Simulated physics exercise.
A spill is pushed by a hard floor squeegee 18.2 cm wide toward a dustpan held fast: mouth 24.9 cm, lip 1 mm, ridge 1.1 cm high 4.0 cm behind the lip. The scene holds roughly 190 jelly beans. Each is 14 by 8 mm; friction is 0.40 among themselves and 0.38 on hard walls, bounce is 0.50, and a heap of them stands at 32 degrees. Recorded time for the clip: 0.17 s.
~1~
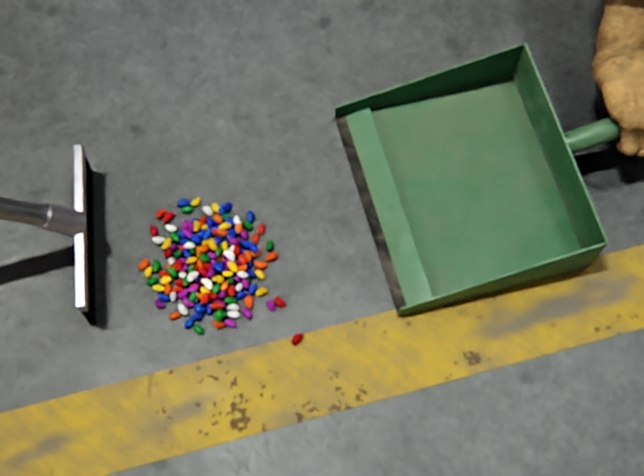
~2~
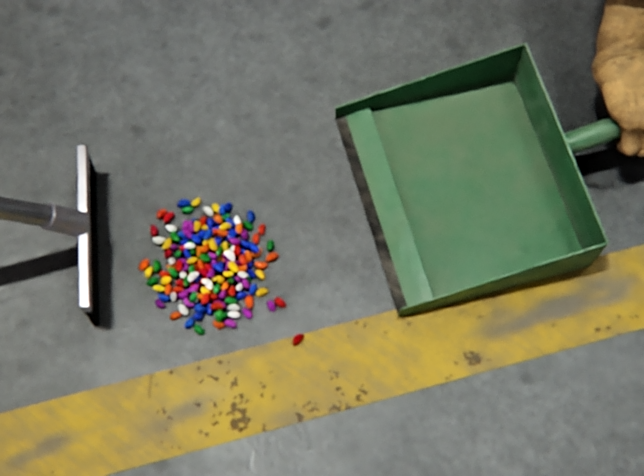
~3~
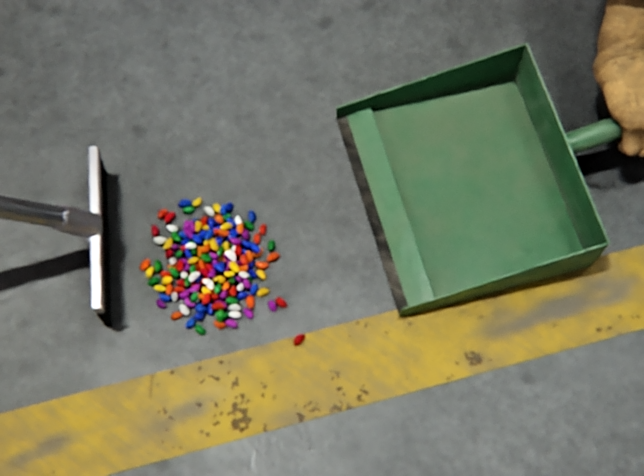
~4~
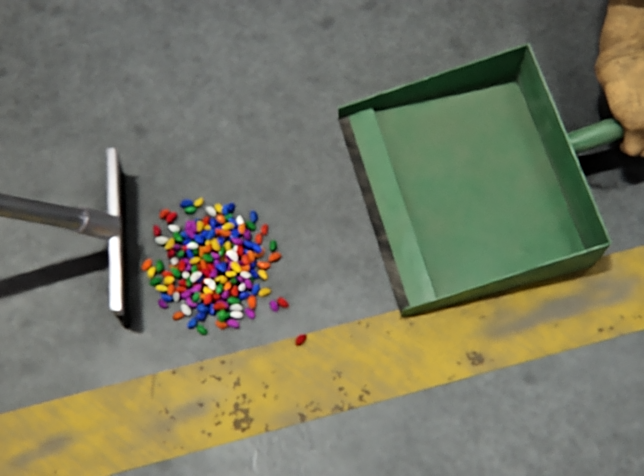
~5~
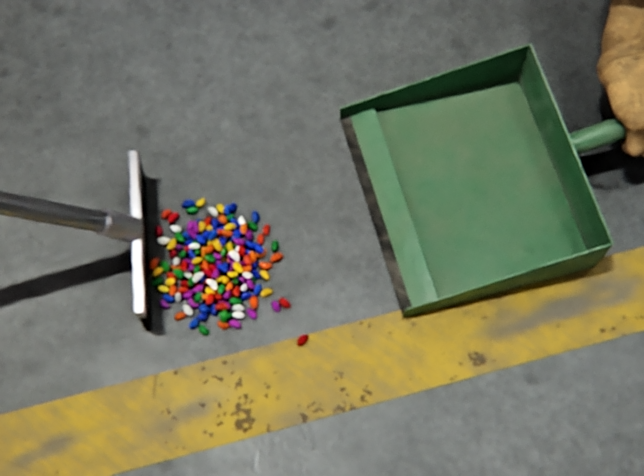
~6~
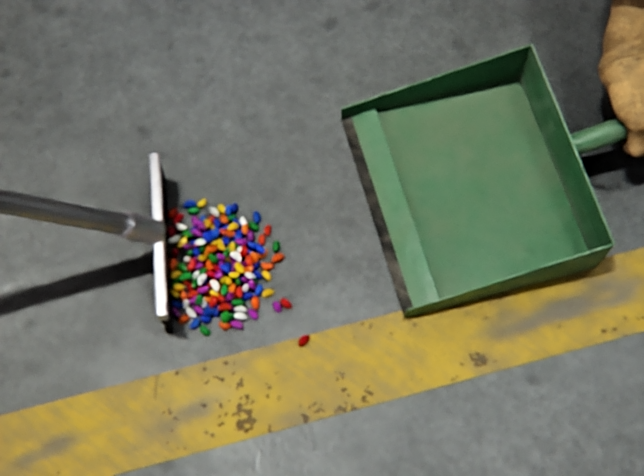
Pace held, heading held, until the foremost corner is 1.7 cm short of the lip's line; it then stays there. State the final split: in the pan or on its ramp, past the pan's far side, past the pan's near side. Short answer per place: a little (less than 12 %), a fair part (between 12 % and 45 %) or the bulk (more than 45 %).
Pan - a fair part, far side - a little, near side - a fair part.
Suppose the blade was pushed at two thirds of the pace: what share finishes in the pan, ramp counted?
Some 30 %.
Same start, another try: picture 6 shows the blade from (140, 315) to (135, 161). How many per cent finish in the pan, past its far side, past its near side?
Pan 30, far 0, near 25.
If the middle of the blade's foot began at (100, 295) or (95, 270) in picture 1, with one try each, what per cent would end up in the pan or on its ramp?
First try about 25 per cent, second about 30 per cent.
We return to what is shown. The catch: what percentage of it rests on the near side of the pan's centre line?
Roughly 80 percent.
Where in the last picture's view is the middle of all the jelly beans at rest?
Roughly (390, 274).
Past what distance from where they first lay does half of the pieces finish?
It works out to roughly 20 cm.
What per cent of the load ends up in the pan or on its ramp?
My estimate is some 30 per cent.
Then, 0.18 s after the last picture, middle of the blade 13 cm from the lip; 0 % over the lip, far side 0 %, near side 5 %.
Then, 0.30 s after the last picture, middle of the blade 6 cm from the lip; 0 % over the lip, far side 0 %, near side 15 %.
Then, 0.55 s after the last picture, middle of the blade 3 cm from the lip; 30 % over the lip, far side 0 %, near side 25 %.
In the end, pan 30 %, far side 0 %, near side 25 %, in front of the lip or behind the blade 45 %.
